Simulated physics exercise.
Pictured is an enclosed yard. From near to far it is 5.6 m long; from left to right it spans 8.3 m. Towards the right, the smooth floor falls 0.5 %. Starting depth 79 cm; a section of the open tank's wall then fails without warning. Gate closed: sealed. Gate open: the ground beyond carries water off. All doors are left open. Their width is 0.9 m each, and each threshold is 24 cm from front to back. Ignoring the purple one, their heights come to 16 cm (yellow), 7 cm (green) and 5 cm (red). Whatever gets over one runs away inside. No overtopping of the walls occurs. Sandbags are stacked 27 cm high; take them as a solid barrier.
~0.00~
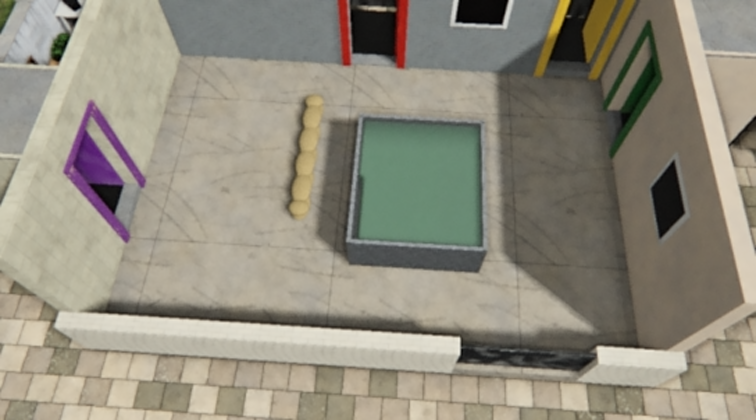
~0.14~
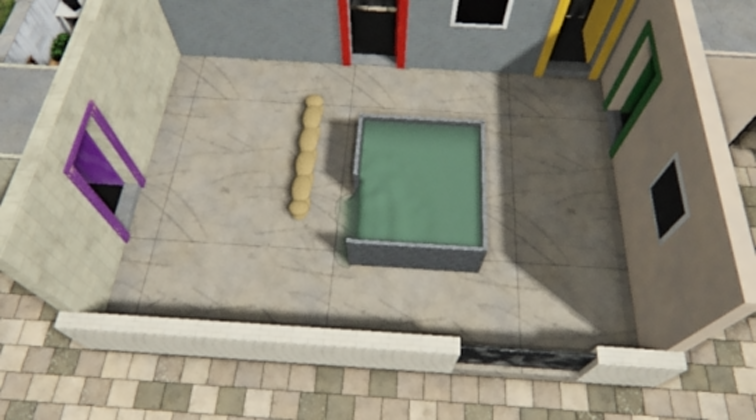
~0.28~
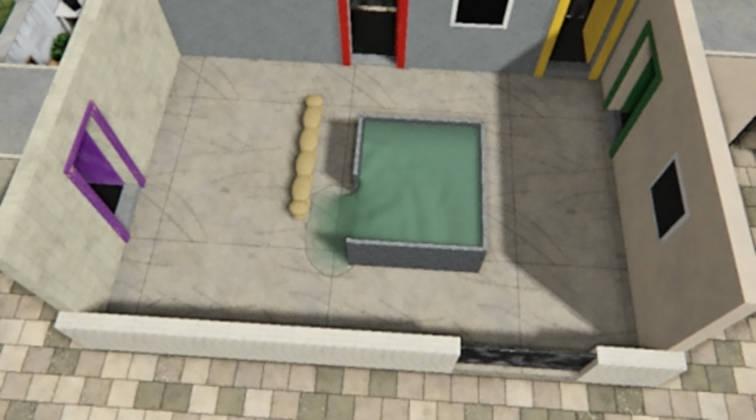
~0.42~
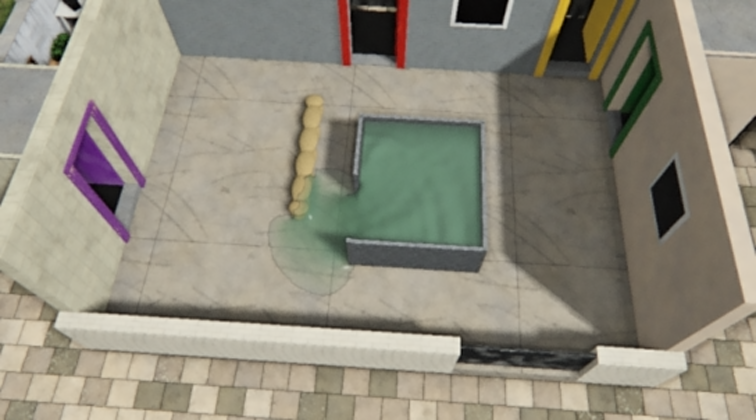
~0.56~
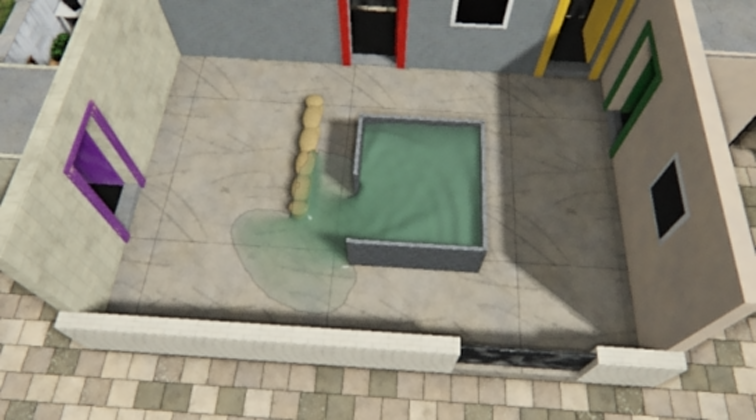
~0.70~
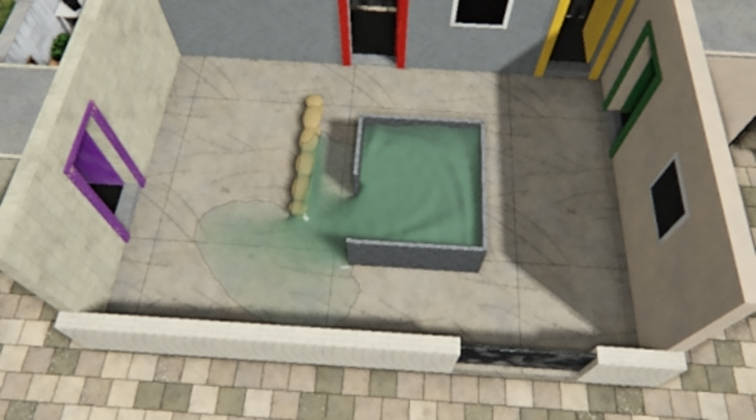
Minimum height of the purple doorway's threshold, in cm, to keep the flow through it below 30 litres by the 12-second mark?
Roughly 19 cm.
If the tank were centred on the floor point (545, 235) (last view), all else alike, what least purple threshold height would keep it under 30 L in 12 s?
At least some 17 centimetres tall.
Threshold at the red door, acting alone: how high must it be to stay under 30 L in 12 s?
The red one would have to be about 12.0 cm high.
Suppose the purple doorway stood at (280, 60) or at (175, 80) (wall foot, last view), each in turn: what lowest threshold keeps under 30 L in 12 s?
You'd want roughly 14.0 cm there first, then roughly 14.0 cm.
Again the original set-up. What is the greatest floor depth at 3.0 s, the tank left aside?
About 39 cm at most.
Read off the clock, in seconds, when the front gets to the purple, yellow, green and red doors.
The purple door at 1.0 s, the yellow door at 4.5 s, the green door at 6.5 s, the red door at 1.4 s.
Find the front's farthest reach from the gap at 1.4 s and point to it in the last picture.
Somewhere near the pixel (105, 317).
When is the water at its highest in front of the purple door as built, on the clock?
Around 2.6 seconds.
After 1.4 s water covers 30 % of the floor, deepest (48 cm) near (314, 217); 17 cm at the purple door, 0 litres in over its 16 cm threshold.
After 3.0 s water covers 45 % of the floor, deepest (39 cm) near (184, 323); 26 cm at the purple door, 36 litres in over its 16 cm threshold.
After 12.0 s water covers 95 % of the floor, deepest (13 cm) near (570, 360); 8 cm at the purple door, 54 litres in over its 16 cm threshold.
At the purple door as built, the water arrived by 1.1 s and peaked near 27 cm at 2.6 s.
Run again over the same 12 s with other heights there, 45 litres in over 17 cm, 9 litres over 23 cm. The limit of 30 litres is kept from about 19 cm up.
